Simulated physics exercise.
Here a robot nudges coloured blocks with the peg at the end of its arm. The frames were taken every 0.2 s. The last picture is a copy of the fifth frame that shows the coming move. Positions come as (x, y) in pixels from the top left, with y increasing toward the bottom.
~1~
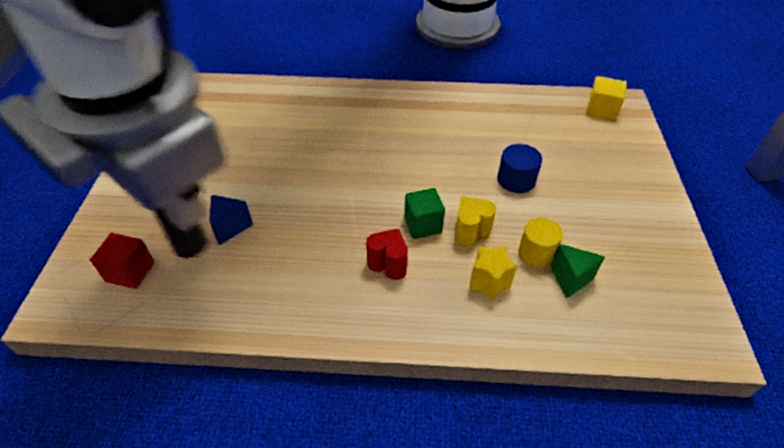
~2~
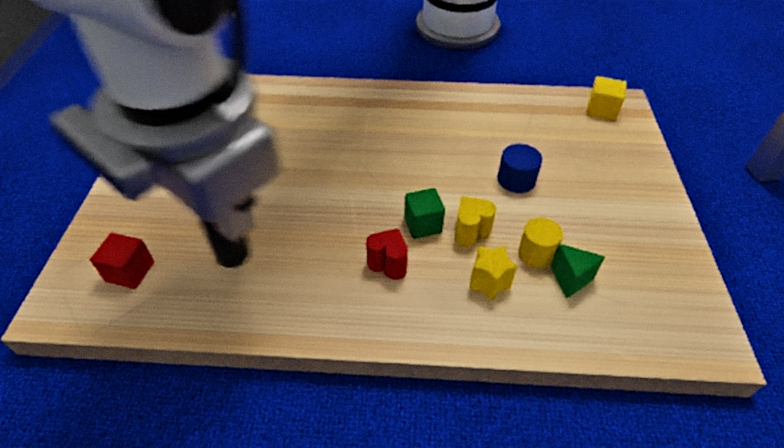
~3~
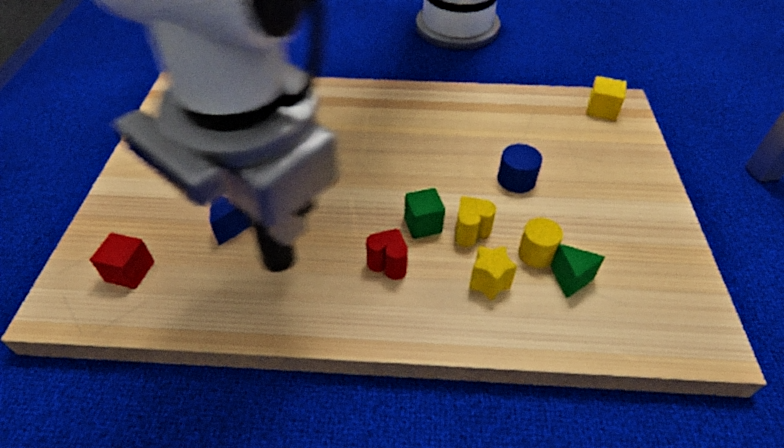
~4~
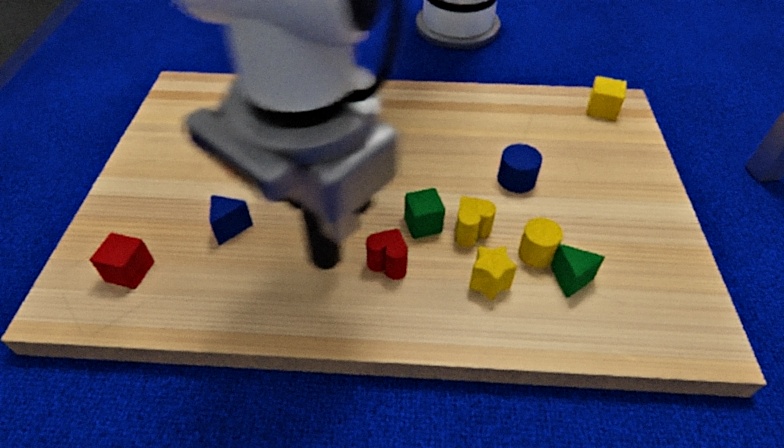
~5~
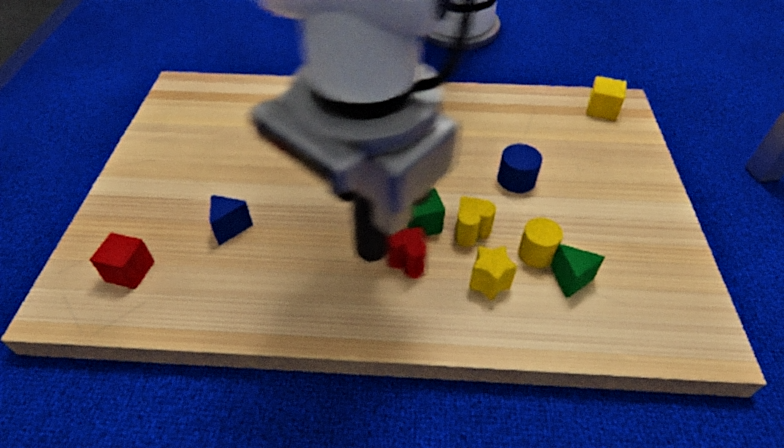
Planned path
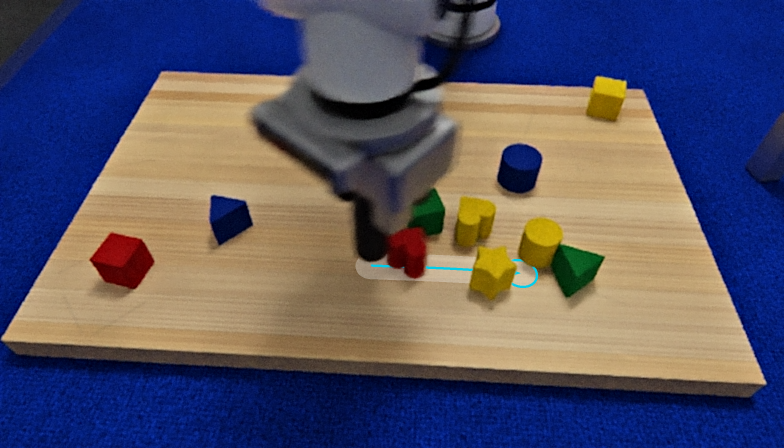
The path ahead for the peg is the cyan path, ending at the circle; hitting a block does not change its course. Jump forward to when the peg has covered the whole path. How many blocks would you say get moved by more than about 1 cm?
Blocks that move over 1 cm: Three or more.
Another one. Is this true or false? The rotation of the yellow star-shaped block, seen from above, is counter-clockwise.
That claim is false.
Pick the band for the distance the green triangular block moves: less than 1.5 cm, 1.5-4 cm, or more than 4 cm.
The answer here is less than 1.5 cm.
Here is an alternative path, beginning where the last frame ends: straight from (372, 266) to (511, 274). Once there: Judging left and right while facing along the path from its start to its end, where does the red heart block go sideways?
My answer: Left.
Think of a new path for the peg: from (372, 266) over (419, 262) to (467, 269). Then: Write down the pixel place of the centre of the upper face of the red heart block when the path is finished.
I'd place it at (497, 237), taking the centre of its top.
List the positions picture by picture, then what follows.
The first frame shows lower end of the peg (191, 246), tops of blocks, red heart block (389, 242), yellow star-shaped block (495, 260), yellow round block (544, 231), green triangular block (581, 258).
The second frame shows peg (233, 255), blocks as before.
The third frame shows peg (279, 259), blocks as before.
The fourth frame shows peg (326, 257), blocks as before.
The fifth frame shows peg (371, 249), red heart block (409, 240), yellow star-shaped block (495, 260), yellow round block (544, 231), green triangular block (581, 258).
The drawn path runs in a line from (372, 266) to (520, 273).
The first path, step by step. One third of the way, peg (423, 251); red heart block (461, 239).
Two thirds of the way, peg (475, 254); red heart block (507, 231), turned 40° anticlockwise; yellow star-shaped block (513, 261), turned 60° clockwise; yellow round block (547, 230).
At the end, peg (526, 257); red heart block (530, 223), turned 120° anticlockwise; yellow star-shaped block (555, 271), turned 100° clockwise; yellow round block (562, 222); green triangular block (586, 259).
